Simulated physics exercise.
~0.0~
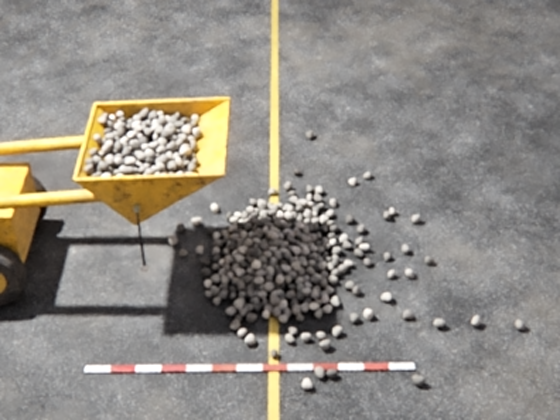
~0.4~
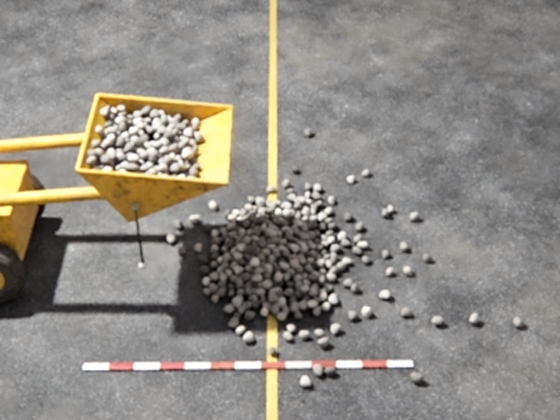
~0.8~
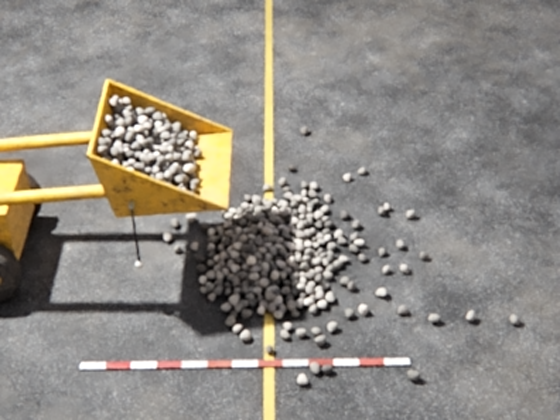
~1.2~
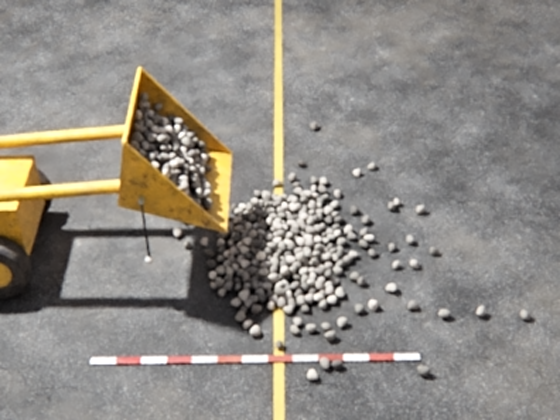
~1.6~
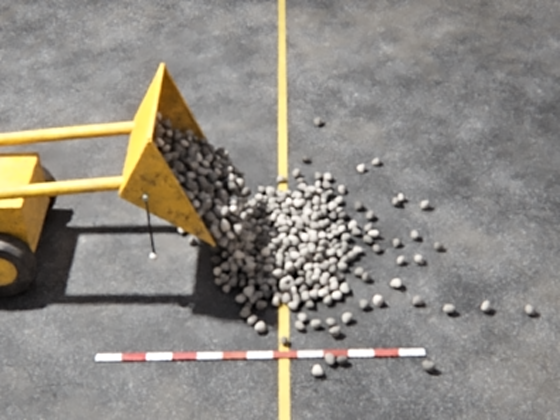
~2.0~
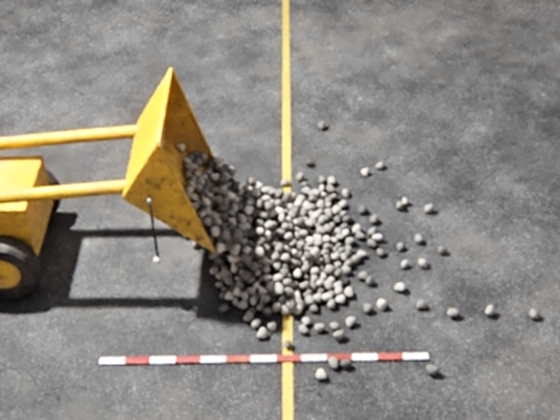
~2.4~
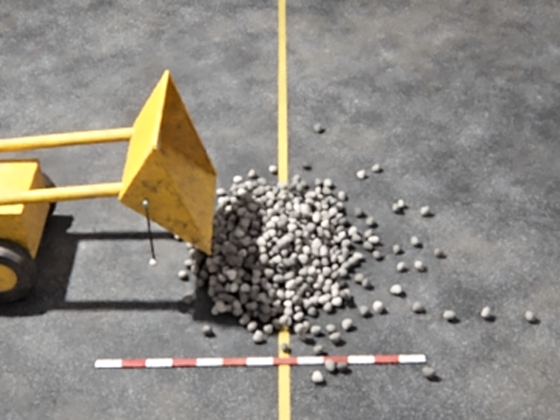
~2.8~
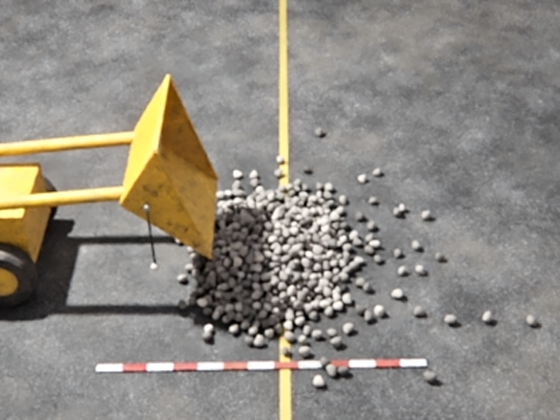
The clip opens on a yellow loader at the left, its raised bucket full of grey stones, beside a loose heap already lying across a yellow line on dark ground. A red and white banded strip lies just below the heap. The bucket begins to tip towards the right, slowly at first, and the stones inside stay put. As it tilts steeply, they slide over its front edge and pour onto the near side of the heap. The bucket then holds still, emptied, while the last stones settle into a broader pile spread over both sides of the line.
